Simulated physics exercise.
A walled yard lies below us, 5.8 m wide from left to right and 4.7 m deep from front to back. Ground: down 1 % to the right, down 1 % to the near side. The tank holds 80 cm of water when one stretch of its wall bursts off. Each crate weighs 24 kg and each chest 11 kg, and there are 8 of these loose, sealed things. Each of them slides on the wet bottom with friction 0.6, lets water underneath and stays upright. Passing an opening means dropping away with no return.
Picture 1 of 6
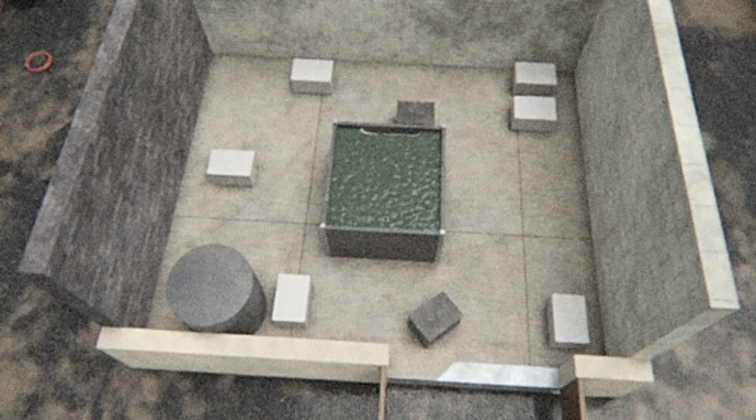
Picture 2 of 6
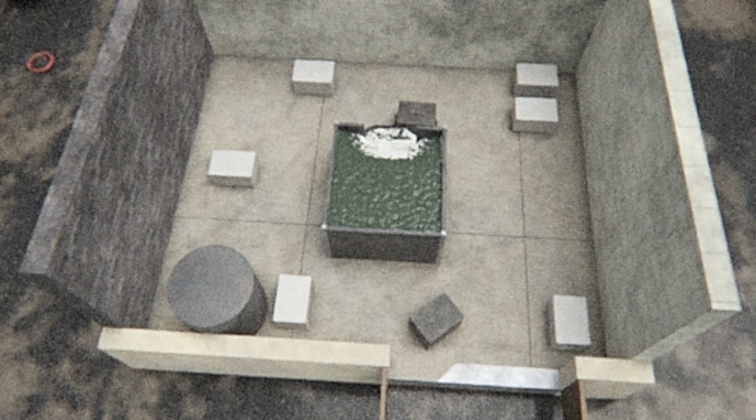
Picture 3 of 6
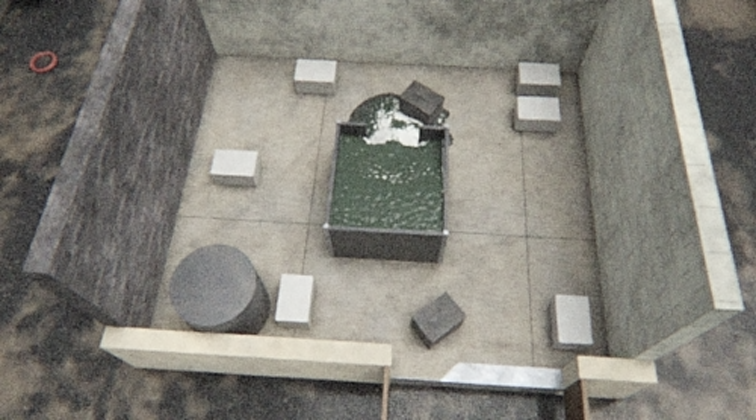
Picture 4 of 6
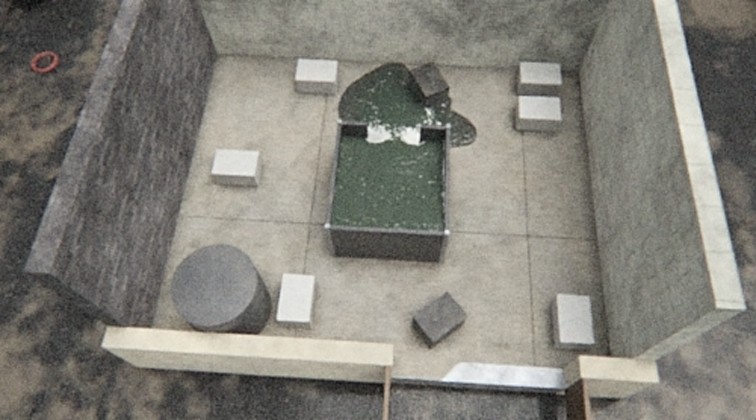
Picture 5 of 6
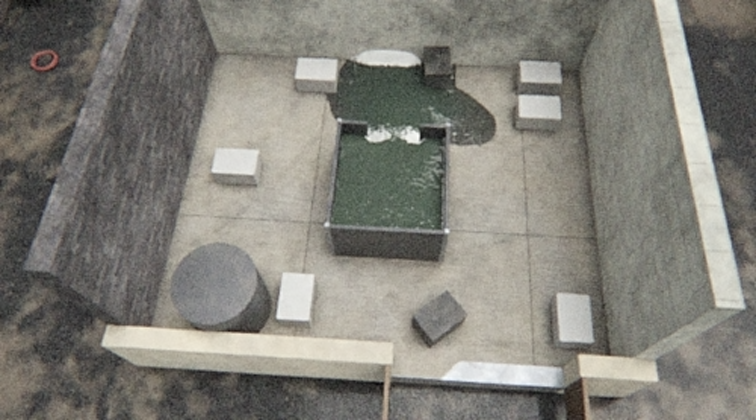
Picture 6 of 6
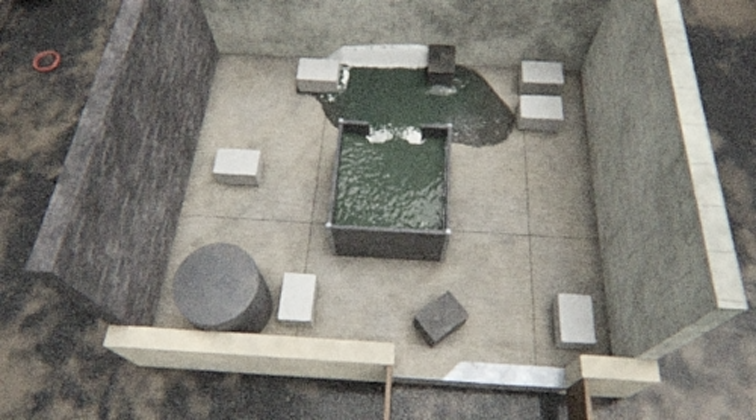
Dark green water bursts through the far side of a square tank in the middle of a walled, pale-floored yard, seen from above. White blocks stand around it, with a grey cylinder at lower left, a dark block near the front and another behind the tank. The water foams out, spreads across the back floor and pushes that rear block to the far wall, while the others stay put.
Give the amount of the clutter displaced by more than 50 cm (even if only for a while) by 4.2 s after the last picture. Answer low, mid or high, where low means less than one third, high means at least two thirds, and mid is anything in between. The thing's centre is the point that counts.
Mid.
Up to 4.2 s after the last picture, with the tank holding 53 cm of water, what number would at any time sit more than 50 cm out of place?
In that case the number is 4.
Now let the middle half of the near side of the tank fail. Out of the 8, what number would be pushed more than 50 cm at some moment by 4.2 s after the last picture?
That would give 2.
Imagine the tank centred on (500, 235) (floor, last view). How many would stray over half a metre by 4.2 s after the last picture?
That would give 4.
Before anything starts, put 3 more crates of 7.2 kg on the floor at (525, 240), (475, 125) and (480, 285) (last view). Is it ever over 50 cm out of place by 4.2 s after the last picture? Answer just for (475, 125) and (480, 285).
Outcome: Breaks the threshold first, stays within second.
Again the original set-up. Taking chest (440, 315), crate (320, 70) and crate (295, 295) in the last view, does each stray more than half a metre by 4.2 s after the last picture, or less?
Result, in order: Undershooting / overshooting / undershooting.
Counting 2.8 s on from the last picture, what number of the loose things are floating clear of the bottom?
It comes to 1.
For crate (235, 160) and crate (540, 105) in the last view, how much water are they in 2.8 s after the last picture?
I'd estimate 5 cm for the first and 6 cm for the second.
Then, 0.4 s after the last picture 1 of 8 are over 50 cm from their spots; 1 afloat.
Then, 1.5 s after the last picture 3 of 8 are over 50 cm from their spots; 1 afloat.
Then, 2.8 s after the last picture 4 of 8 are over 50 cm from their spots; 1 afloat.
Then, 4.2 s after the last picture 4 of 8 are over 50 cm from their spots, and 4 have been at some point; 0 afloat.
